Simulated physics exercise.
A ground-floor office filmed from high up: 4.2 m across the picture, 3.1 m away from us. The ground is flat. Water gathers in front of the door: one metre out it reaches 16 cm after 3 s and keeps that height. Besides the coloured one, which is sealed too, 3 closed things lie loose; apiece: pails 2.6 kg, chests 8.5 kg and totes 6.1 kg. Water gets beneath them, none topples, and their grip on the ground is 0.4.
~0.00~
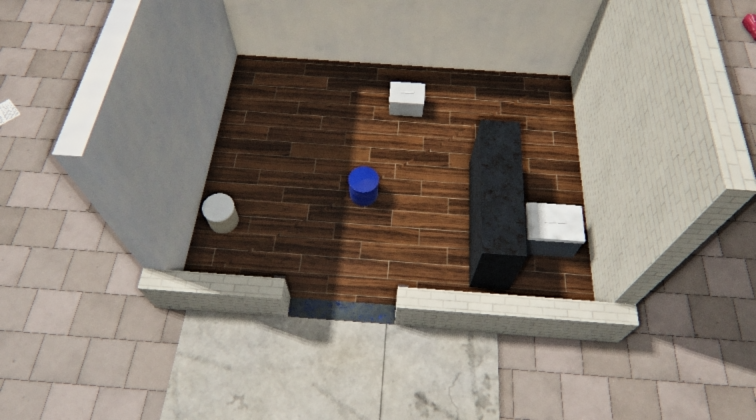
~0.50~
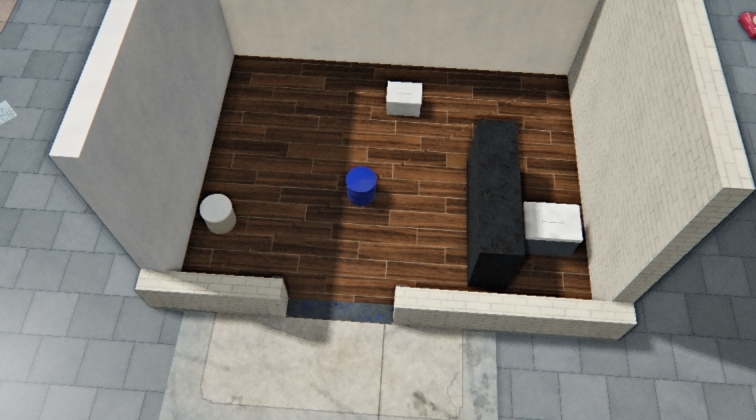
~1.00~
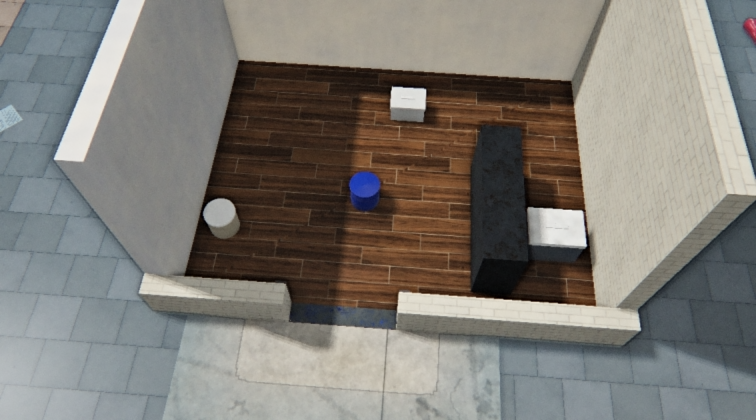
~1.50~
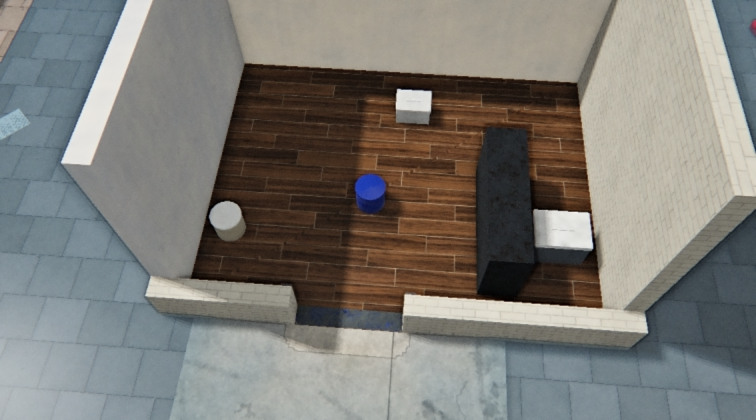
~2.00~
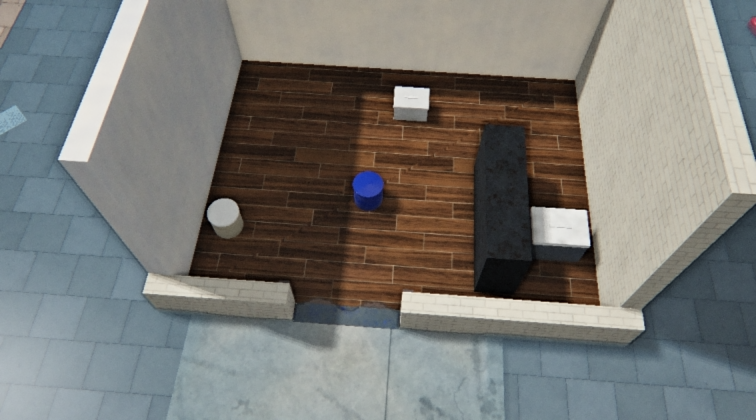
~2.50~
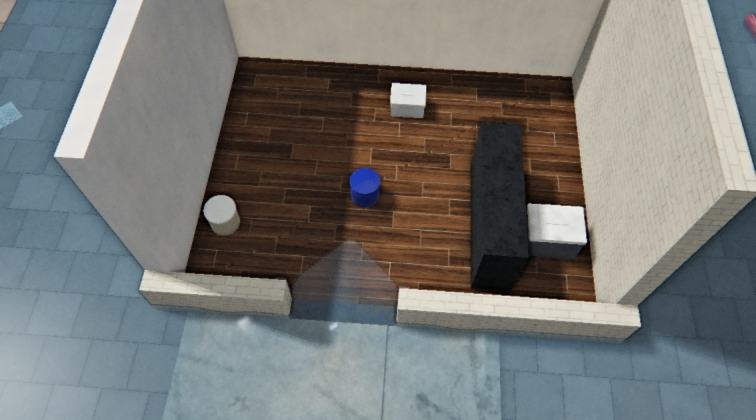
An open-topped room with a dark wood floor held a blue pail, white boxes, a white cylinder and a long black counter; water spread outside, then crept through the doorway while the objects stayed put.
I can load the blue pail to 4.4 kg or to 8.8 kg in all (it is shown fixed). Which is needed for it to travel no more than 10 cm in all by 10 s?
Verdict: Neither load is enough.
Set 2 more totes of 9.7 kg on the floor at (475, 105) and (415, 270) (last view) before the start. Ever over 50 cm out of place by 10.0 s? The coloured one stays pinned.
In turn: Short of it, less.
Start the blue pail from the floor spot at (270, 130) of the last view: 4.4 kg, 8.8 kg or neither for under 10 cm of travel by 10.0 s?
It takes the larger.
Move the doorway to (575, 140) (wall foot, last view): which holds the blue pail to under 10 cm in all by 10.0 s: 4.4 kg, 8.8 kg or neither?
In that case the lower weight is enough.
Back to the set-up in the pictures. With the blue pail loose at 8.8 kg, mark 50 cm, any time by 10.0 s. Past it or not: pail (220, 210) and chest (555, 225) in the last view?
In that order: Under, less.
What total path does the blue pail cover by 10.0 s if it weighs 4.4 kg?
Some 200 cm in all.
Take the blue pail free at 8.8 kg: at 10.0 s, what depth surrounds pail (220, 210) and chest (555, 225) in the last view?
About 3 and 3 cm.
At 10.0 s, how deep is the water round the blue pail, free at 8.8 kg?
About 8 cm.
After 3.5 s the blue pail would be 8 cm from its start with 4.4 kg and 0 cm from its start with 8.8 kg; 4 cm of water round it then.
After 4.5 s the blue pail would be 64 cm from its start with 4.4 kg and 16 cm from its start with 8.8 kg; 5 cm of water round it then.
After 7.0 s the blue pail would be 154 cm from its start with 4.4 kg and 25 cm from its start with 8.8 kg; 5 cm of water round it then.
After 10.0 s the blue pail would be 185 cm from its start with 4.4 kg and 25 cm from its start with 8.8 kg; 8 cm of water round it then.
